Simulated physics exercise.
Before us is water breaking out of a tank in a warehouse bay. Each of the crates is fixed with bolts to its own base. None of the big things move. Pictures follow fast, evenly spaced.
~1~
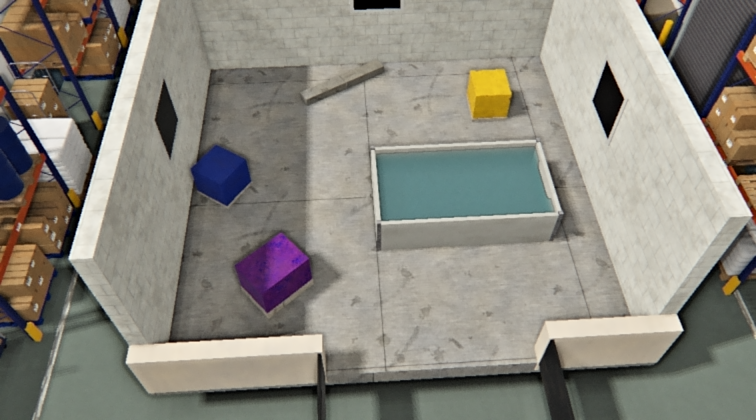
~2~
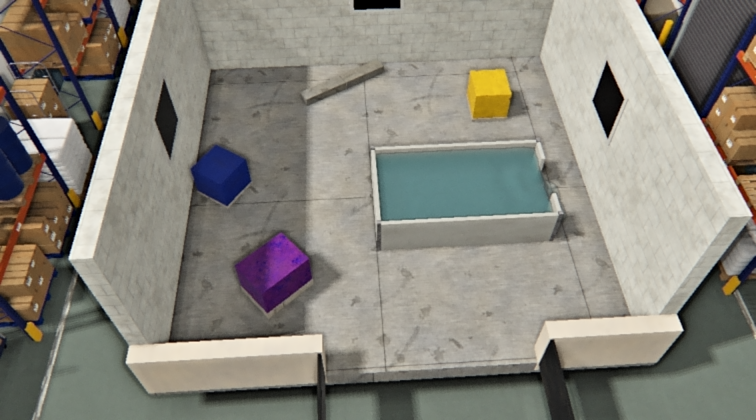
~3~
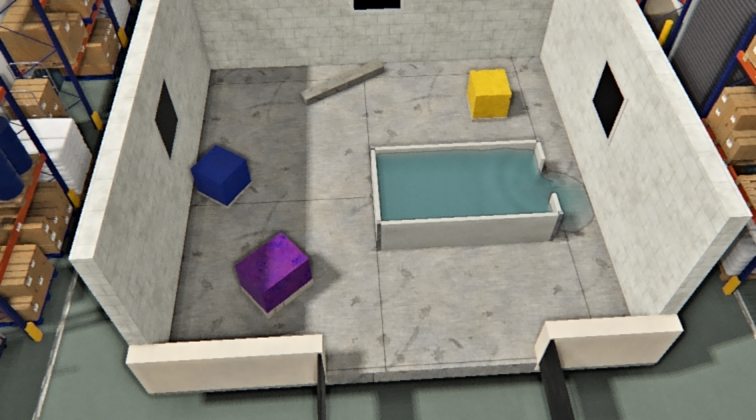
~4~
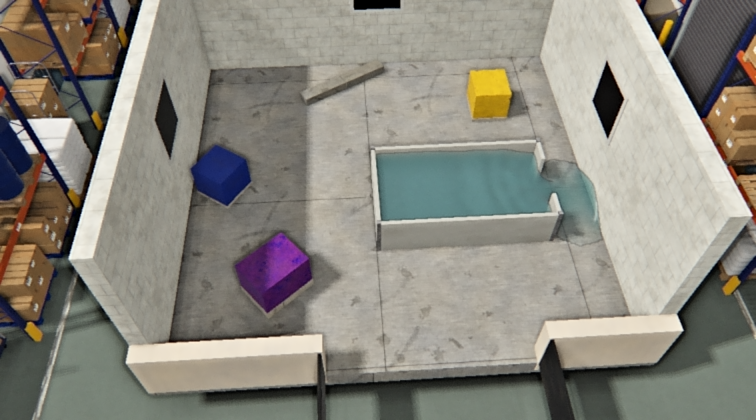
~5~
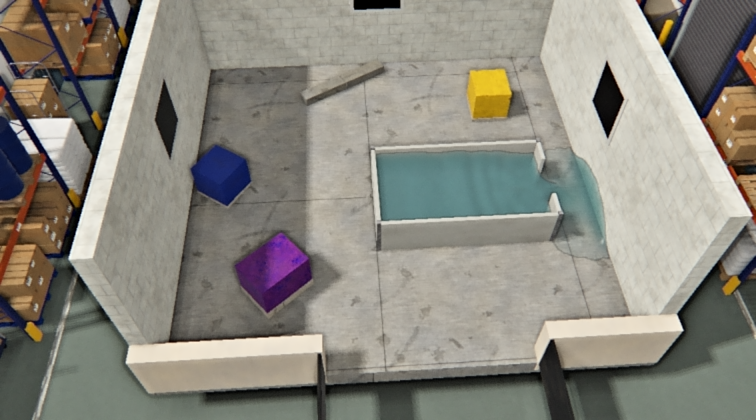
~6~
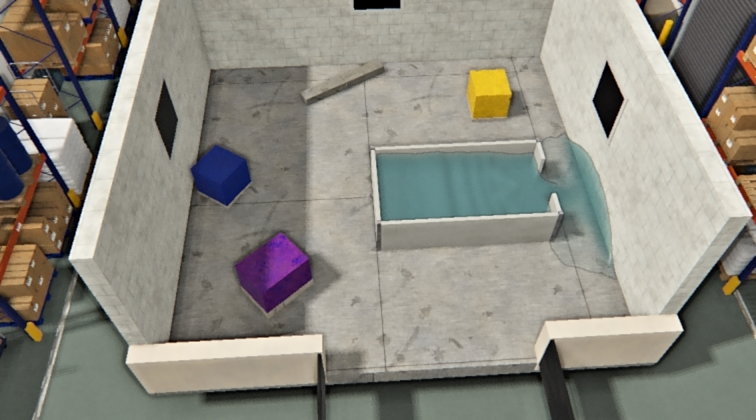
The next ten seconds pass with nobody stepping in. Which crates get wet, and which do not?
Crate by crate: The blue crate does, the yellow crate does, the purple crate does not.
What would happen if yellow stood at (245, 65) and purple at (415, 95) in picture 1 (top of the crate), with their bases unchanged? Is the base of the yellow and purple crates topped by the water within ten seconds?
Taking them in turn, yellow is missed and purple is missed.
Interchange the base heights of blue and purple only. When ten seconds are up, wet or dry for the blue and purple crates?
Blue: Stays clear; purple: Is reached.
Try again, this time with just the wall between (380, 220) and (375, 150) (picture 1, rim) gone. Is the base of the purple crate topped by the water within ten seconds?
After ten seconds, the purple crate has been flooded.
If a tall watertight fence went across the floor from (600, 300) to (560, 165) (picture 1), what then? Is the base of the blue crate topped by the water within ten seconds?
One by one: Blue gets wet.
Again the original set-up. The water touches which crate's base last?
Last of all: The blue one.
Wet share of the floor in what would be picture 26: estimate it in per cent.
Near 40 in a hundred.
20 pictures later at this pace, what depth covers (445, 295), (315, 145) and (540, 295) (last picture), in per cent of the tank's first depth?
Taking the places in turn, I get roughly 8, 0 and 8 percent.
A moment on, water covers 15 % of the floor; the blue crate not reached, the yellow crate water round its plinth, the purple crate not reached.
Next, water covers 25 % of the floor; the blue crate not reached, the yellow crate water round its plinth, the purple crate not reached.
Then, water covers 40 % of the floor; the blue crate not reached, the yellow crate water round its plinth, the purple crate not reached.
Later, water covers 75 % of the floor; the blue crate water round its plinth, the yellow crate water round its plinth, the purple crate water round its plinth.
In the end, water covers 95 % of the floor; the blue crate was topped, the yellow crate was topped, the purple crate stayed above the water.
